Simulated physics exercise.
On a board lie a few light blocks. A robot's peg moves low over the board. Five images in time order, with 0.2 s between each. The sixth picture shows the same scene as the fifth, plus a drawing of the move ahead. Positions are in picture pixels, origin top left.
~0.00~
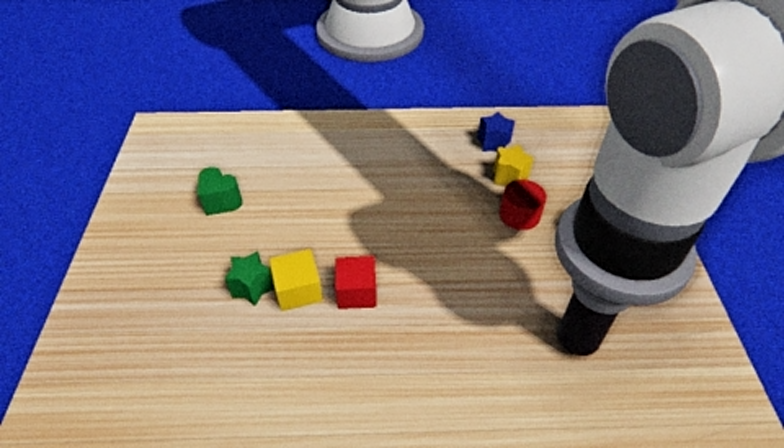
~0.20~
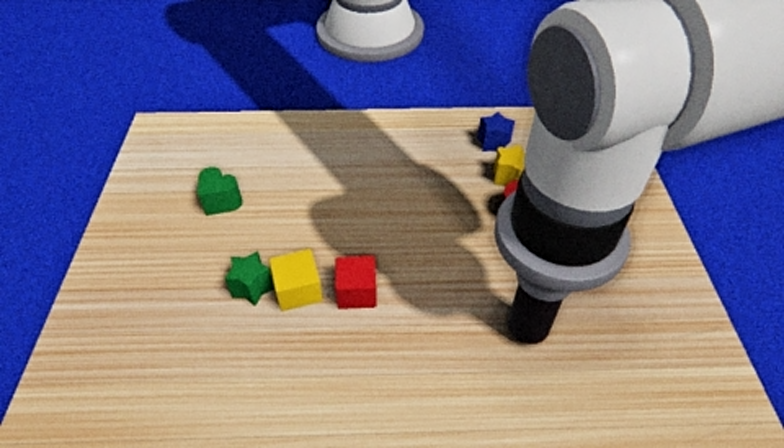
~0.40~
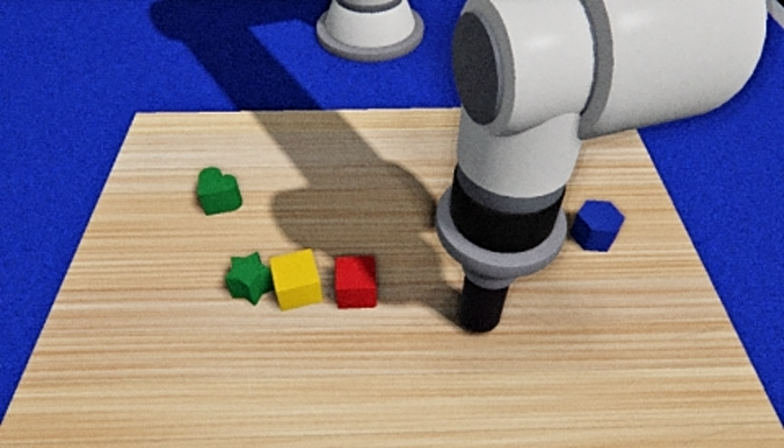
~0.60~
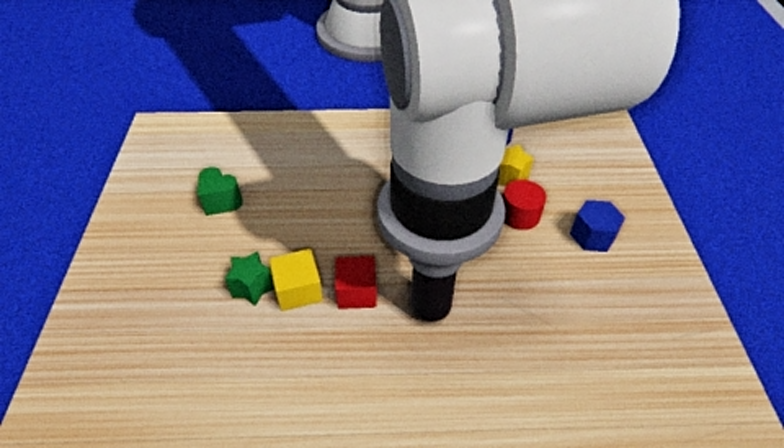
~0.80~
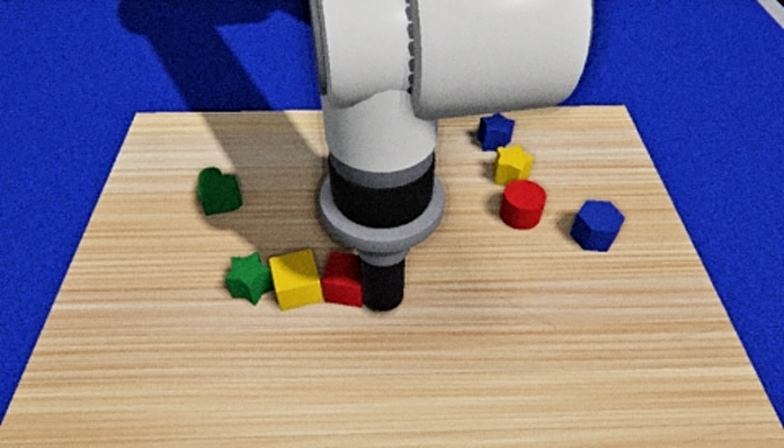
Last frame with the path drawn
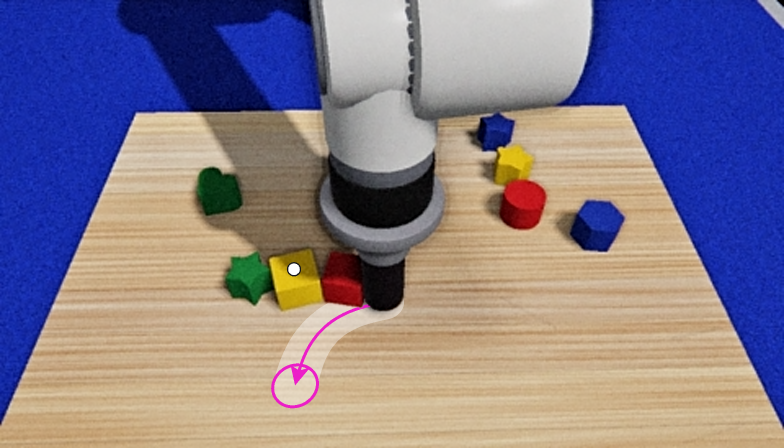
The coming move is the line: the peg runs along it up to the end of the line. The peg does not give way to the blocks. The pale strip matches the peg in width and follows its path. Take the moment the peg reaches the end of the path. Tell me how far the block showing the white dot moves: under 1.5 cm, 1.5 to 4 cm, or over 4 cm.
Between 1.5 and 4 cm.
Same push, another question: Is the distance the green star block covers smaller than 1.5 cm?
Final answer: No.
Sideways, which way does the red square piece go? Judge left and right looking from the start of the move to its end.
That block drifts right.
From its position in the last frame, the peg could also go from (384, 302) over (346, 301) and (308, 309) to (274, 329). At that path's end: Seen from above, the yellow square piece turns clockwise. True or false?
The claim holds.
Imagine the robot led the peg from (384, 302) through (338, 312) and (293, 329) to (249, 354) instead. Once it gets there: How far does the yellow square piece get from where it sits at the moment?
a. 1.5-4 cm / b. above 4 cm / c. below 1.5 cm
I choose b.
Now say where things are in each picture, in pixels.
Lower end of the peg at (578, 337), tops of blocks, green star block at (246, 268), yellow square piece at (294, 269), red square piece at (355, 272), in the first picture.
Peg at (528, 326), blocks as before, in the second picture.
Peg at (479, 315), blocks as before, in the third picture.
Peg at (431, 305), blocks as before, in the fourth picture.
Peg at (384, 295), green star block at (246, 268), yellow square piece at (294, 269), red square piece at (345, 269), in the fifth picture.
The drawn path runs from (384, 302) through (343, 315) and (311, 344) to (295, 385); the dot is on the yellow square piece.
What follows on the original path. One third of the way, peg at (341, 308); green star block at (226, 262), turned 15° anticlockwise; yellow square piece at (266, 267), turned 45° clockwise; red square piece at (307, 276), turned 20° clockwise.
Two thirds of the way, peg at (309, 337); green star block at (219, 258); yellow square piece at (259, 266), turned 60° clockwise; red square piece at (294, 283), turned 30° clockwise.
At the end, peg at (293, 379); green star block at (219, 258); yellow square piece at (259, 266), turned 60° clockwise; red square piece at (294, 283), turned 30° clockwise.
